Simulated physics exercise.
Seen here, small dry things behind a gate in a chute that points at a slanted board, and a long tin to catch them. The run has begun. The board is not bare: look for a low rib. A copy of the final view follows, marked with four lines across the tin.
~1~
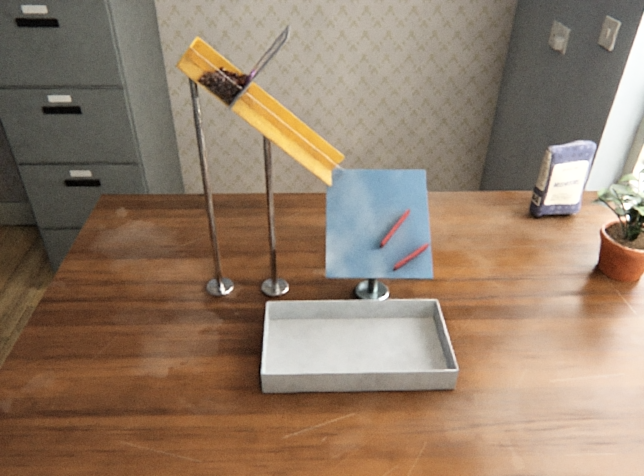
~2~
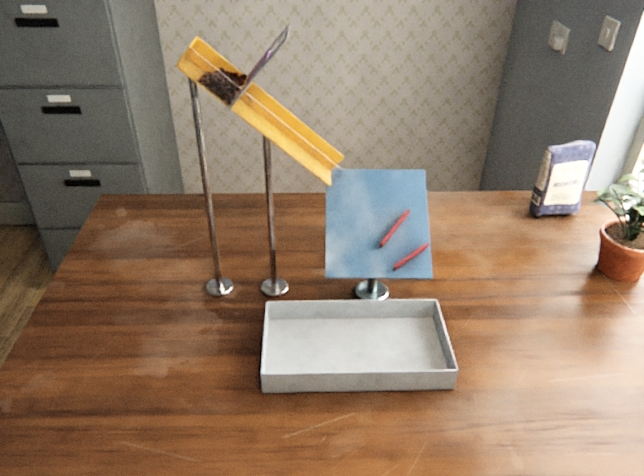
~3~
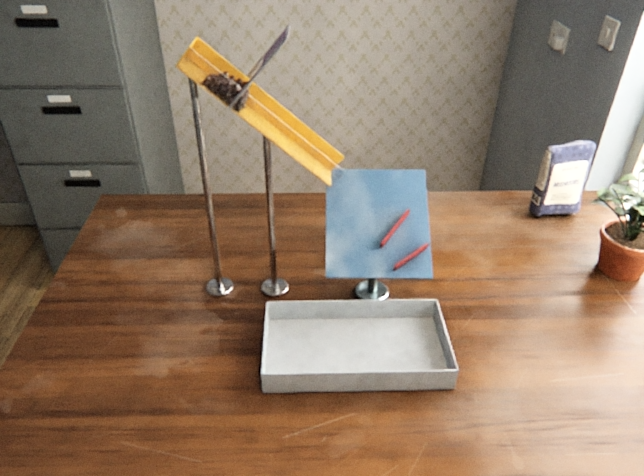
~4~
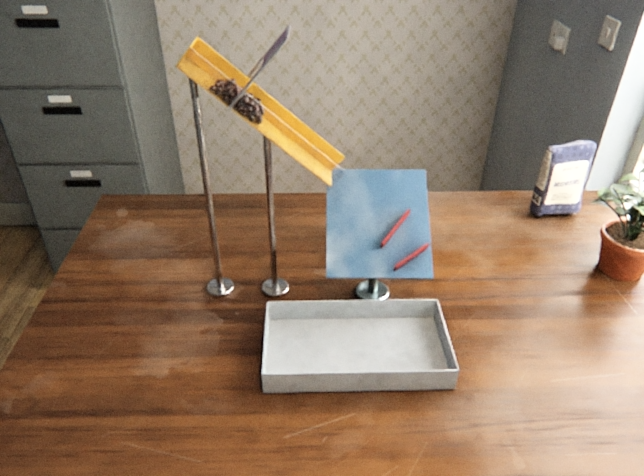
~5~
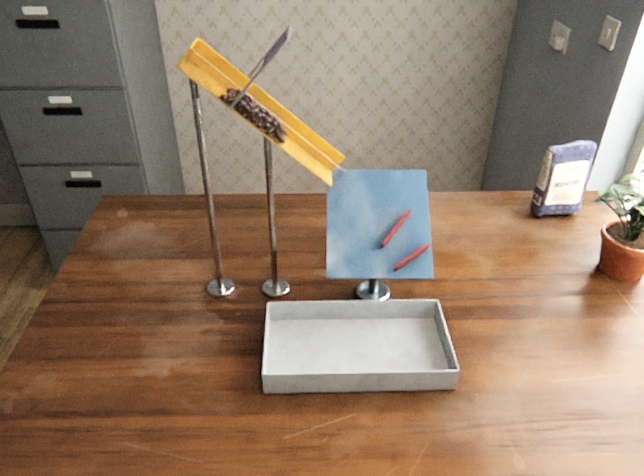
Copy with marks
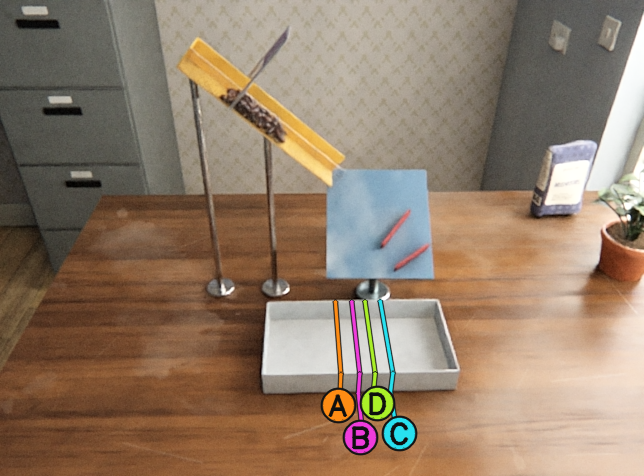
A wooden table fills the view, seen from slightly above by a still camera, with grey drawers at left and patterned wallpaper behind. A yellow chute on two metal posts slopes down rightward toward a tilted blue board with two red ribs, above an empty pale tray, with a bag and potted plant at right. Dark brown balls bunched by a raised gate slide down the chute, stretching into a longer line.
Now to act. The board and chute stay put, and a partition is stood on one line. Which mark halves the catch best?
Choose B.
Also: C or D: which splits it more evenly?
That would be D.
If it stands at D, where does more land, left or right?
More lands on the left.
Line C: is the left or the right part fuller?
The left side.
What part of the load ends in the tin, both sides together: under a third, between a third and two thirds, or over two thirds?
It is over two thirds.
On the marked copy, line A crosses the front rim at (340, 373); line B crosses the front rim at (359, 372); line C crosses the front rim at (392, 372); line D crosses the front rim at (375, 372).
If A is chosen, of what is caught, a small part on the left of the divider, most on the right.
If B is chosen, of what is caught, about half on the left of the divider, about half on the right.
If C is chosen, of what is caught, nearly all on the left of the divider, a small part on the right.
If D is chosen, of what is caught, most on the left of the divider, about a quarter on the right.
